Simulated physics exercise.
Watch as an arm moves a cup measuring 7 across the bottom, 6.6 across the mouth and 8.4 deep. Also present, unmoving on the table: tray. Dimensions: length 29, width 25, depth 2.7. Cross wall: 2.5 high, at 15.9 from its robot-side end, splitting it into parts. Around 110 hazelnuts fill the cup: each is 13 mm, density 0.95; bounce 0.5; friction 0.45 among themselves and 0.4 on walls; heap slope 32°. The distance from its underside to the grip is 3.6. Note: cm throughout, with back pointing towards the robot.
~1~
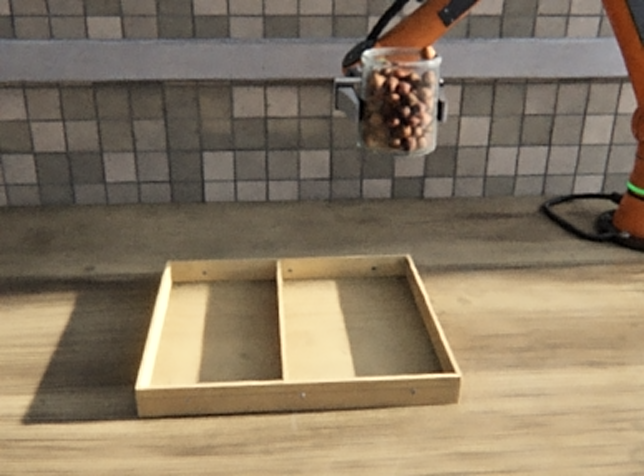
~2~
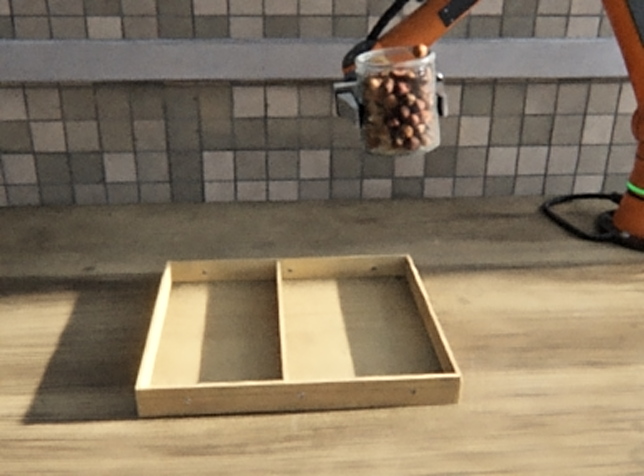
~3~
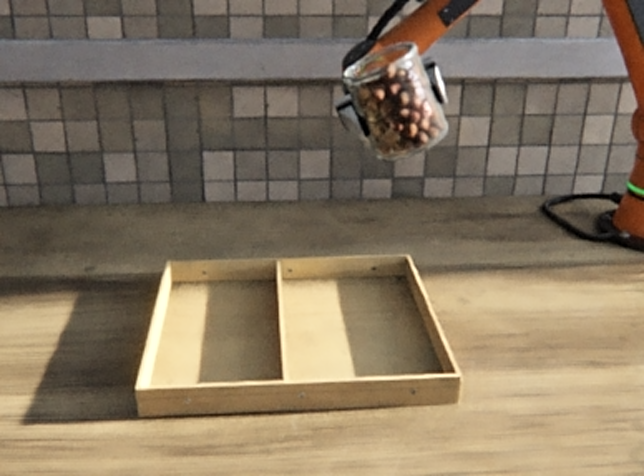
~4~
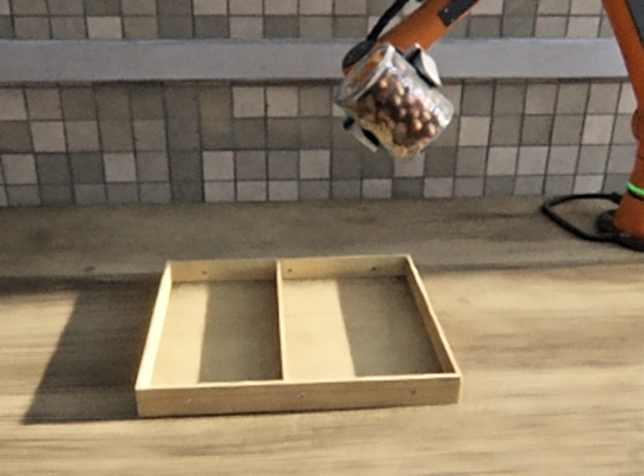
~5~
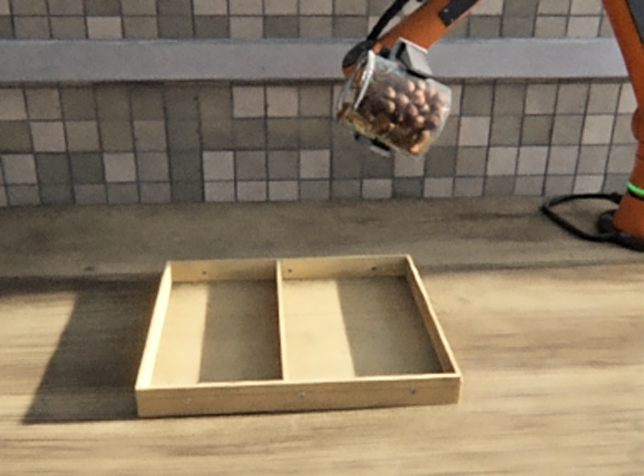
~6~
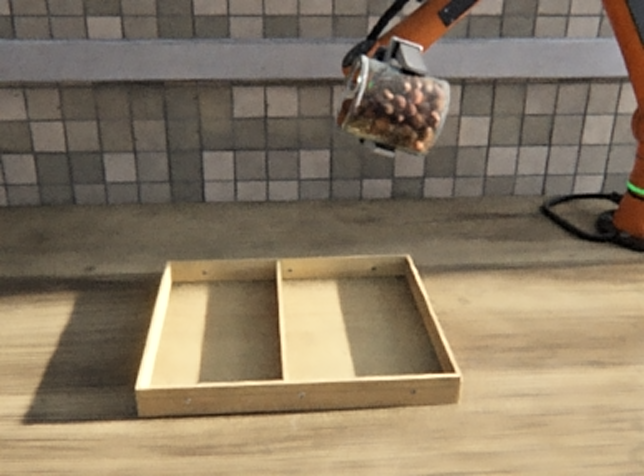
An orange robot arm held a clear cup full of hazelnuts above a divided wooden tray, then steadily tilted it to the left until it was nearly on its side, while the tray stayed still.
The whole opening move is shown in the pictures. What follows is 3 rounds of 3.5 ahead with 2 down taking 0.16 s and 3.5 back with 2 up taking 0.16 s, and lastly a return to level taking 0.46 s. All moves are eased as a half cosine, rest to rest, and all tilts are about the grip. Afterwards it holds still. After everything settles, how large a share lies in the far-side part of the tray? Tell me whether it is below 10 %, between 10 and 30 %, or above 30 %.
That share comes out below 10 %.
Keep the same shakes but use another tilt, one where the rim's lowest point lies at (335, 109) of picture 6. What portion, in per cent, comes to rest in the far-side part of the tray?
0 percent or so.
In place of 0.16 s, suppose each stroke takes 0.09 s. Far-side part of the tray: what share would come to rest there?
I'd expect close to 25 in a hundred.
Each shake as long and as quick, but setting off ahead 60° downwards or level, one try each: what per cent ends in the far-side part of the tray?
Result: Approx. 0 % and 5 %, one try each.
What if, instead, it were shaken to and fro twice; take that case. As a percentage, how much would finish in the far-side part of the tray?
I'd expect close to 0 per cent then.
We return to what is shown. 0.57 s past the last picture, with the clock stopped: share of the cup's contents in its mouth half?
My estimate is near 45 per cent.
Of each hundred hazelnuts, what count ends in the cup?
My estimate would be some 95 percent.
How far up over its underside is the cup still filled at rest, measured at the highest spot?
Roughly 8.0 centimetres.
Then, 0.57 s on, tilted 72° forward, highest piece 26 above the table; 108 in the cup, 3 in the robot-side part, 1 in flight or on a rim.
Then, 1.14 s on, tilted 49° forward, highest piece 28 above the table; 107 in the cup, 5 in the robot-side part.
Then, 1.62 s on, level, highest piece 29 above the table; 107 in the cup, 4 in the robot-side part, 1 in the far-side part.
Then, 2.67 s on, level, highest piece 29 above the table; 107 in the cup, 4 in the robot-side part, 1 in the far-side part.
In the end, 107 in the cup, 4 in the robot-side part, 1 in the far-side part. That is 1 % in the far-side part of the tray.
